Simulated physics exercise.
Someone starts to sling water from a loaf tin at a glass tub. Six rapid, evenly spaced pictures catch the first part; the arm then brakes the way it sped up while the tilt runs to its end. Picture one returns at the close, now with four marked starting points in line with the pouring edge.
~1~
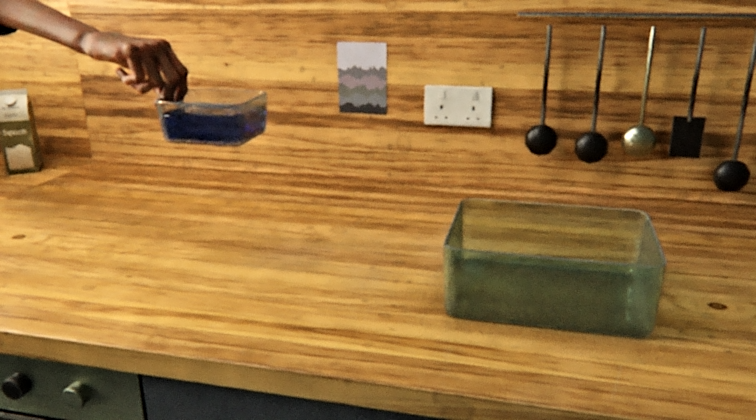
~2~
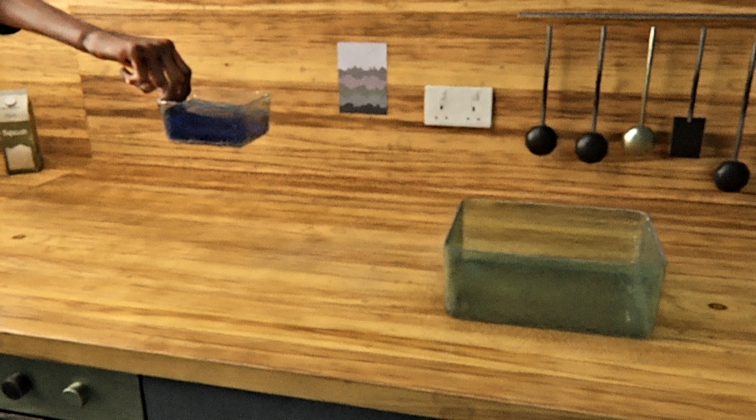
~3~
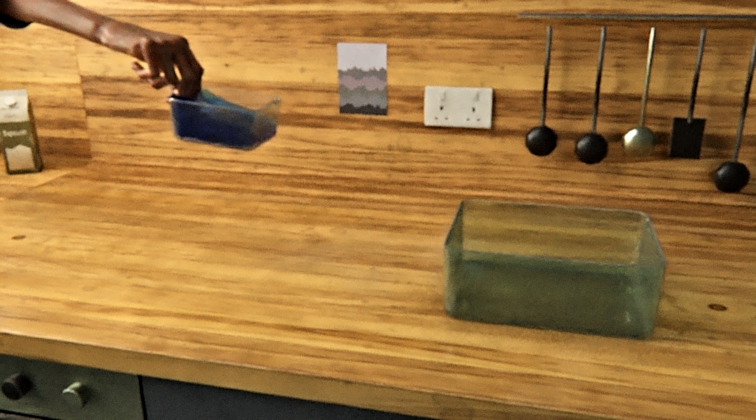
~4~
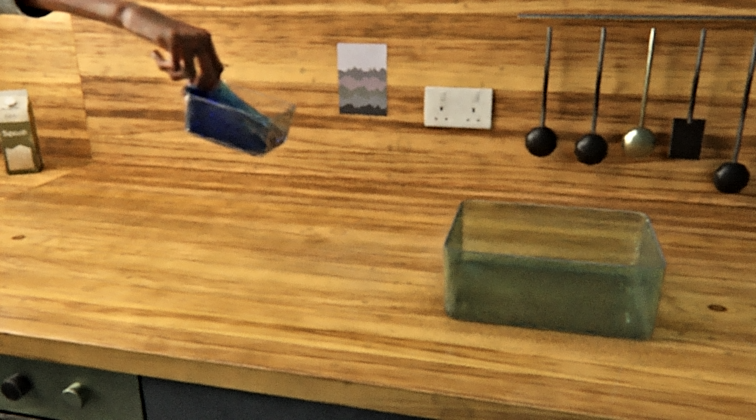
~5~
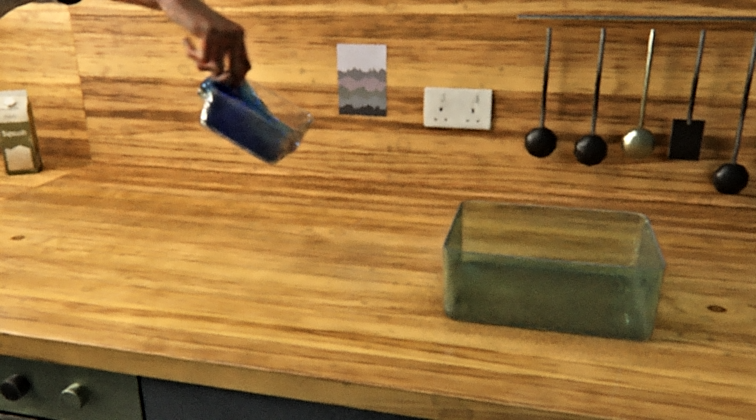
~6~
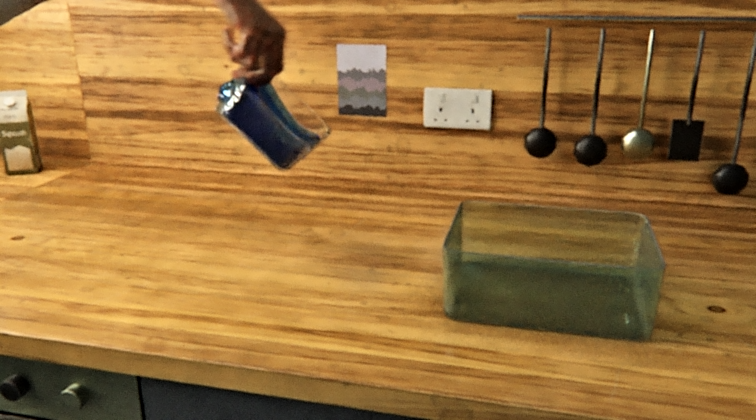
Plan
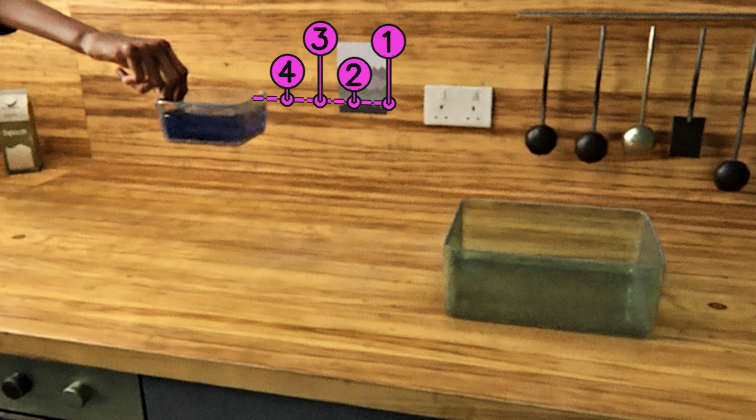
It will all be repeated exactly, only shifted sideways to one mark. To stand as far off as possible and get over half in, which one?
Take 4.
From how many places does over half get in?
All of them.
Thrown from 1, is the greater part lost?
No, that is safe.
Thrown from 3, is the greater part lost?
No, that is safe.
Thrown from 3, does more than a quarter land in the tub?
Yes, clearly.
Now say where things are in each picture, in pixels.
Upright, lip at (254, 98); tub from (445, 312) to (652, 335); nothing has left yet.
Upright, lip at (257, 99); nothing has left yet.
Tipped about 6°, lip at (268, 104); nothing has left yet.
Tipped about 15°, lip at (284, 112); water is over the rim, down to (210, 88).
Tipped about 27°, lip at (303, 124); water is over the rim, down to (212, 95).
Tipped about 42°, lip at (321, 138); water is over the rim, down to (230, 112).
On the marked copy, 1 at (388, 103); 2 at (354, 102); 3 at (320, 100); 4 at (287, 99).
With 1, about 94 % lands in the tub, 5 % falls short.
With 2, about 82 % lands in the tub, 7 % falls short and 10 % goes beside or beyond.
With 3, about 67 % lands in the tub, 17 % falls short and 16 % goes beside or beyond.
With 4, about 66 % lands in the tub, 26 % falls short and 8 % goes beside or beyond.
